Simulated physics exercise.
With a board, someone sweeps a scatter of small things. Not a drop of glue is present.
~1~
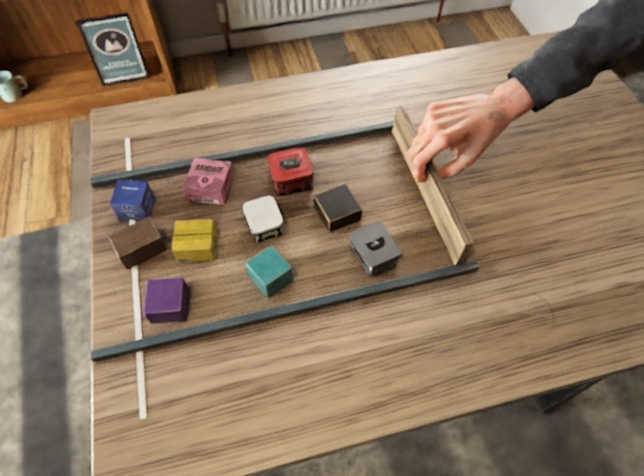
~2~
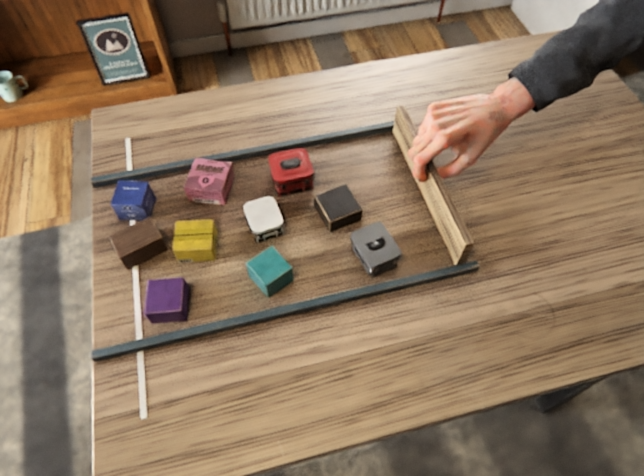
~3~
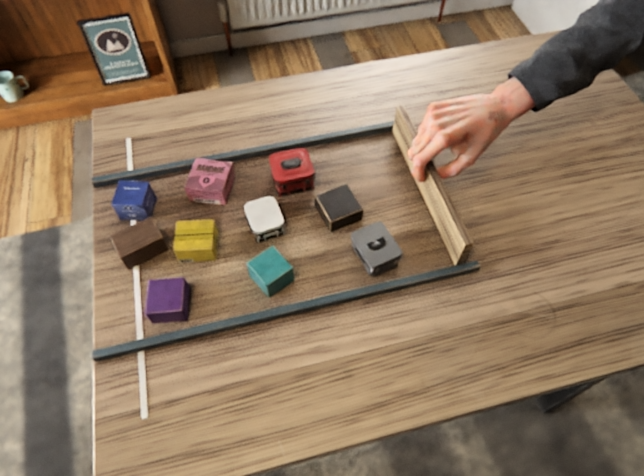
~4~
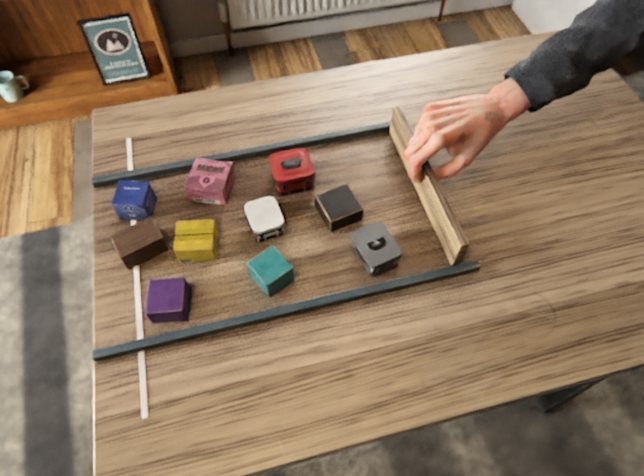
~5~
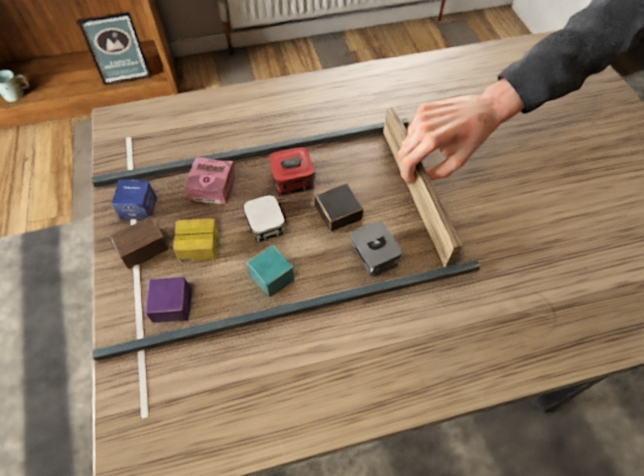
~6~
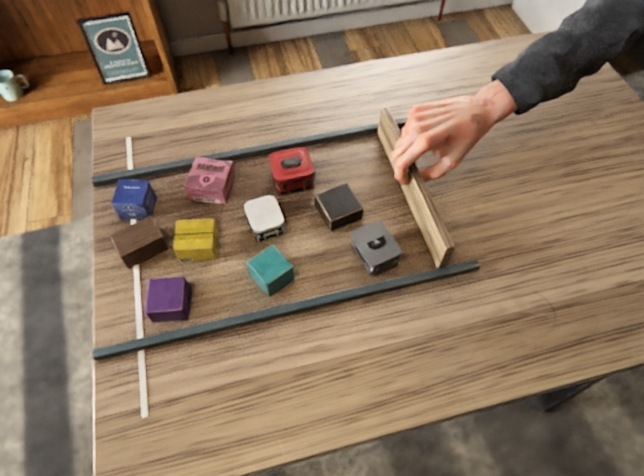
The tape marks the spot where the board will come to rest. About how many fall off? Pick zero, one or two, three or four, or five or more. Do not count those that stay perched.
Five or more fall off.
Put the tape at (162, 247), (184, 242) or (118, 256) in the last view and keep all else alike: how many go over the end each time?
You'd get 4, then 2, then 7.
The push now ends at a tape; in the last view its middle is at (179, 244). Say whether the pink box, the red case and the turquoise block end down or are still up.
First the pink box, which stays on top, then the red case, which stays on top, and the turquoise block, which stays on top.
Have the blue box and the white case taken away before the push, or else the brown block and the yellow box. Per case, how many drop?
The count is 5 in one try and 5 in the other, in that order.
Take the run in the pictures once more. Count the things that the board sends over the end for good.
Exactly 7.
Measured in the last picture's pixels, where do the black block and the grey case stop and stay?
Taking them in turn, first comes (114, 251), then (116, 305).
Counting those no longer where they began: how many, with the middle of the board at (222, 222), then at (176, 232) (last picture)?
10 and 10.
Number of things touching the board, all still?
The count comes out at 3.
Soon after, none off yet; blue box at rest near (135, 200); brown block at rest near (140, 242); purple block at rest near (168, 299).
Then, none off yet; blue box at rest near (135, 200); brown block moved a little near (126, 243); purple block at rest near (168, 299).
Further on, one off so far; blue box moved well along near (81, 214); brown block falling near (120, 334); purple block moved well along near (102, 317).
By the end, the number that fall off is five or more; fallen, white case, turquoise block, pink box, yellow box, purple block, brown block and blue box.
